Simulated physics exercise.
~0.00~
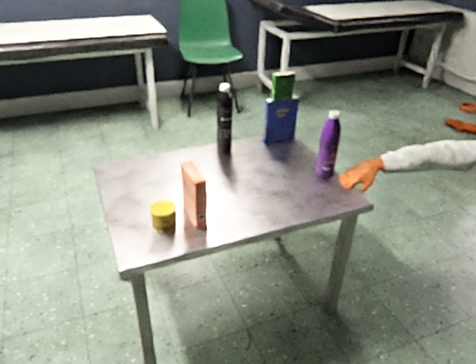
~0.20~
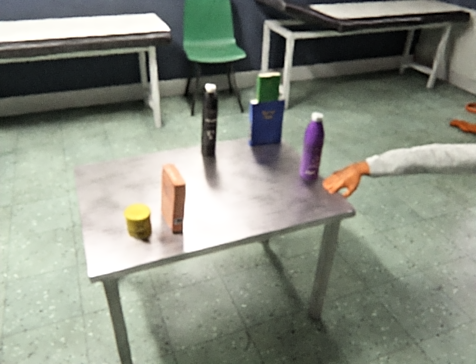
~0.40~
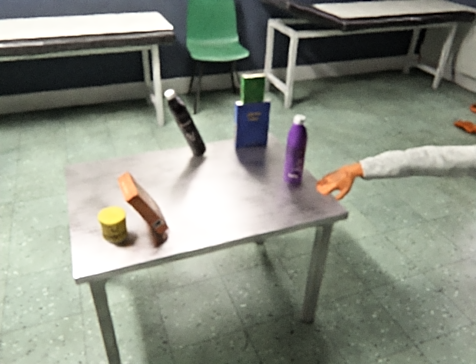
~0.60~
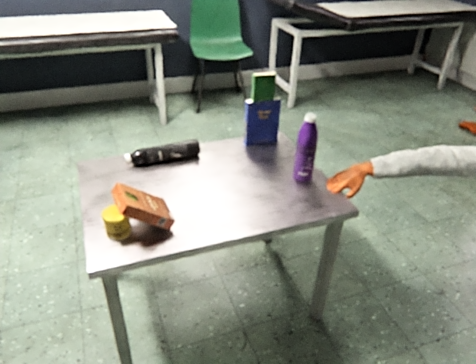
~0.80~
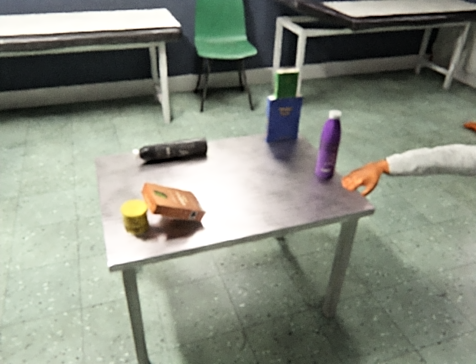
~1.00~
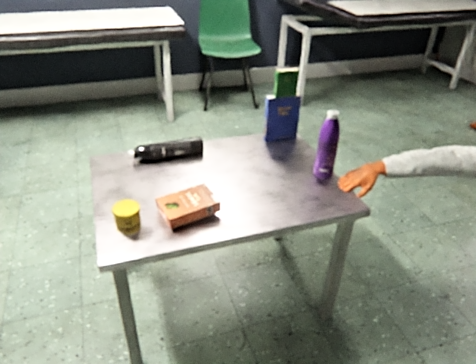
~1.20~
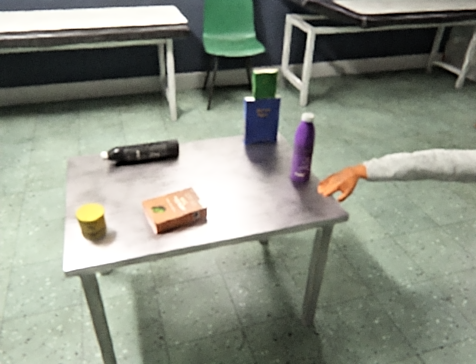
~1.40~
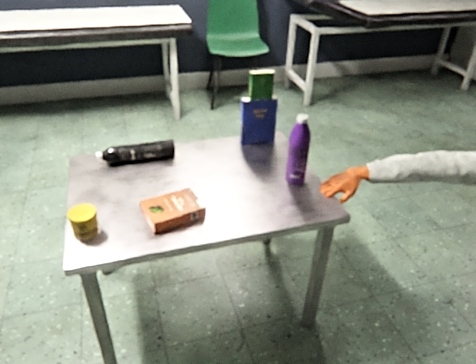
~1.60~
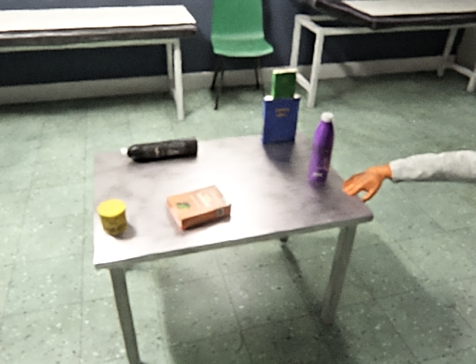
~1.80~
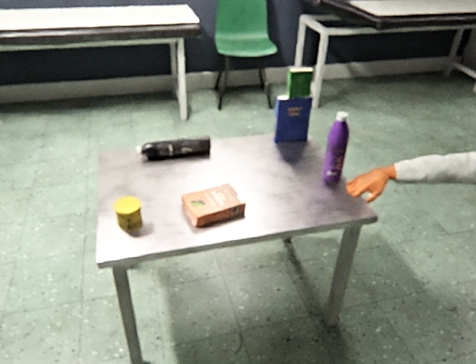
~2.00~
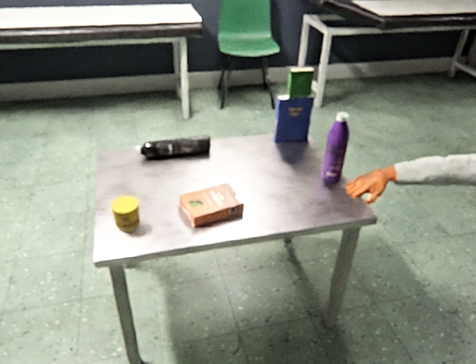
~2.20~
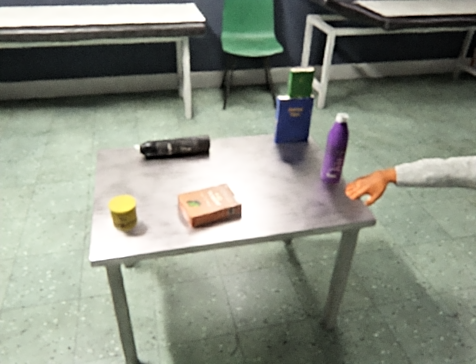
We see a gloved hand at the right edge of a table as it shifts left and right; the black bottle and orange packet tip over to the left and end lying down, the yellow tin slides left, and the purple bottle and stacked books stay upright.
